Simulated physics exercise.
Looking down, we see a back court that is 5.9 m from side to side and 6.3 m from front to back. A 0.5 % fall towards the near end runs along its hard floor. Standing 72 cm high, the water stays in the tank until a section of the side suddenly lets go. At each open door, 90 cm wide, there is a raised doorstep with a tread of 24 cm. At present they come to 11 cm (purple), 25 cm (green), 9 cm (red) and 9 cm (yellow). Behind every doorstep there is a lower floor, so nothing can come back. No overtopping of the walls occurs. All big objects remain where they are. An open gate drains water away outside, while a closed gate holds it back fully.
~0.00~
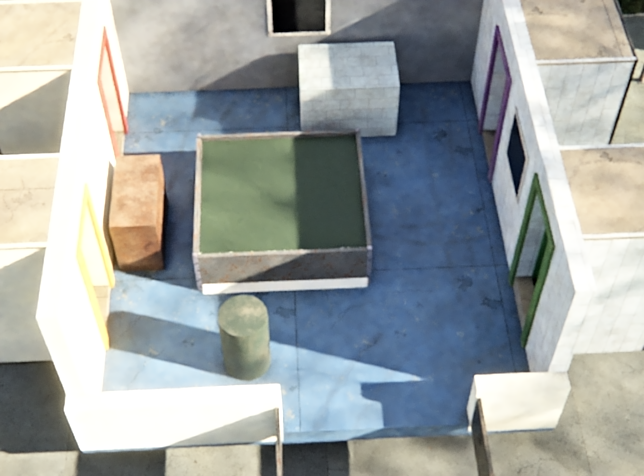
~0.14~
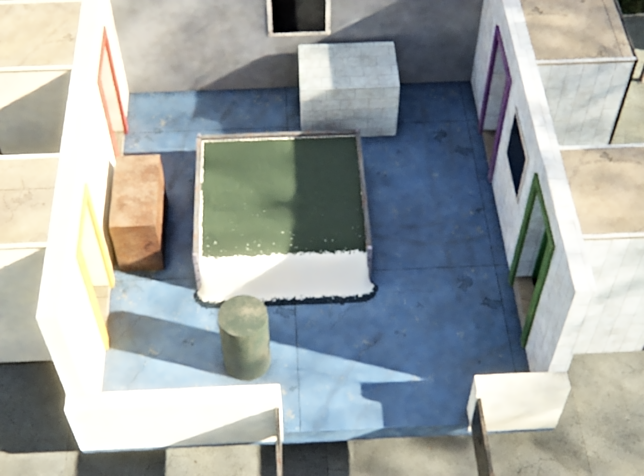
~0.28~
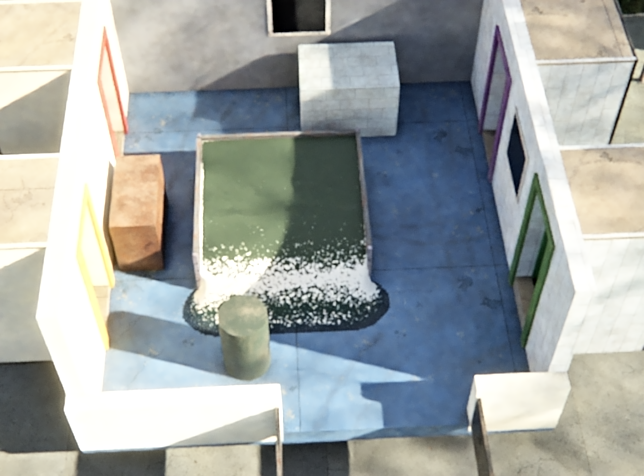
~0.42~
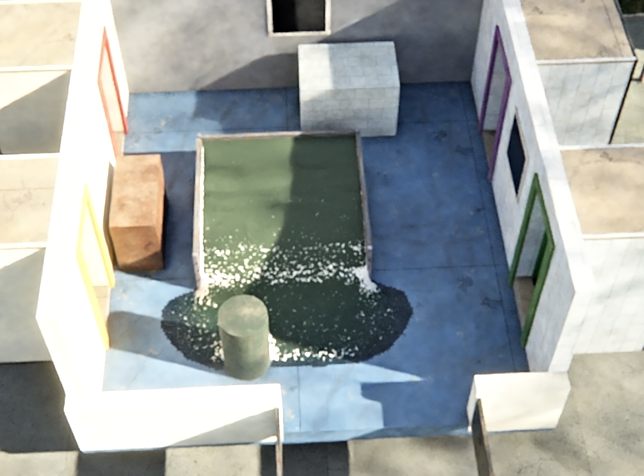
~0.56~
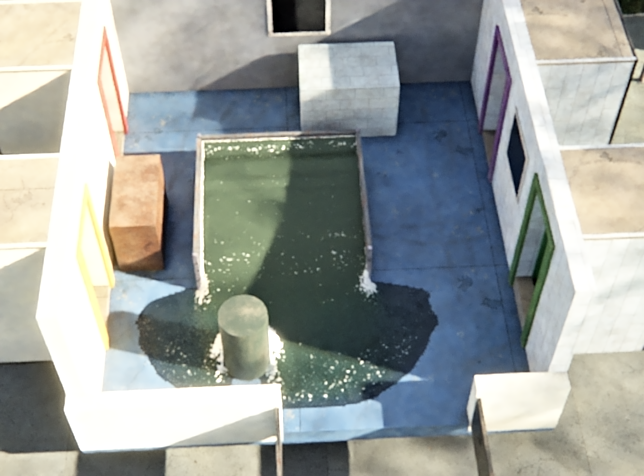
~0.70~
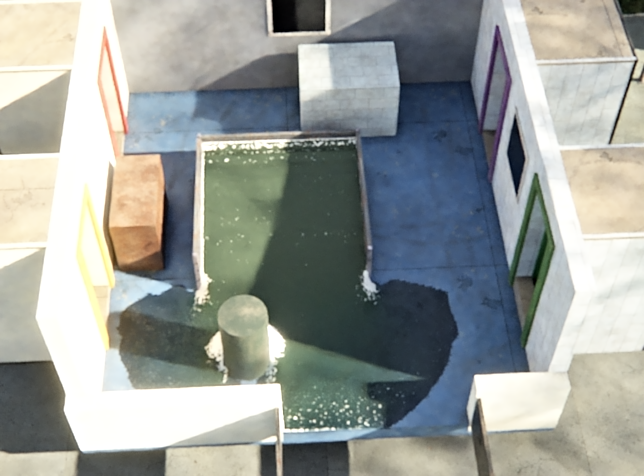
In the video, dark green water bursts from the near side of a raised rectangular tank in a walled blue-floored court, foams around a short green cylinder, and spreads across the floor toward the near wall and both sides.
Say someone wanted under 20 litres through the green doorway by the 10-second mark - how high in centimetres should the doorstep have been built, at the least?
They should have built it at least 5 cm high.
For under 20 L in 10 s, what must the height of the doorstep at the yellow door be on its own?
Yellow - roughly 17 cm.
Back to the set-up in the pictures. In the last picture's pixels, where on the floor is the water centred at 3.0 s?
I'd put it close to (262, 309).
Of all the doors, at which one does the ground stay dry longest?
Last: Purple.
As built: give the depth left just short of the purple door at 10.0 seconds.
It comes to about 2.0 centimetres deep.
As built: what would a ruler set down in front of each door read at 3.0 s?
Door by door in centimetres - purple 0, green 4, red 0, yellow 19.
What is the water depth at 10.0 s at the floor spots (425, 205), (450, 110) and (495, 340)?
Roughly 2, 7 and 7 cm, in turn.
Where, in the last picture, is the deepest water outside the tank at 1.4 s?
Look close to (99, 424).
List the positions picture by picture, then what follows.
In the first picture, still water, 72 cm deep, in the tank at (281, 194); the green door at (529, 271) is dry.
In the second picture, the front is at (210, 304), 0.3 m from the gap at (284, 272); 0.6 m2 of floor is wet, 72 cm left at the back.
In the third picture, the front is at a hidden place, 0.8 m from the gap at (284, 275); 1.9 m2 of floor is wet, 72 cm left at the back.
In the fourth picture, the gap is at (284, 276), the front 1.3 m out at (273, 362); the back of the tank holds 72 cm.
In the fifth picture, the front is at a hidden place, 2.0 m from the gap at (284, 276); 5.7 m2 of floor is wet, 67 cm left at the back.
In the sixth picture, the gap is at (284, 277), the front 2.4 m out at a hidden place; the back of the tank holds 60 cm; the green door at (529, 271), 3.4 m from the gap, is still 1.3 m from the nearest water.
After 1.4 s water covers 35 % of the floor, deepest (57 cm) near (99, 424); it has not reached the green door.
After 3.0 s water covers 40 % of the floor, deepest (32 cm) near (99, 424); 4 cm at the green door, 0 litres in over its 25 cm doorstep.
After 10.0 s water covers 95 % of the floor, deepest (8 cm) near (425, 96); 6 cm at the green door, 0 litres in over its 25 cm doorstep.
At the green door as built, the water arrived by 2.1 s and peaked near 9 cm at 6.6 s.
With a doorstep of 4.5 cm, 28 litres would have come in within the 10 s; with 6.5 cm, 9 litres. So under 20 litres takes about 5 cm.
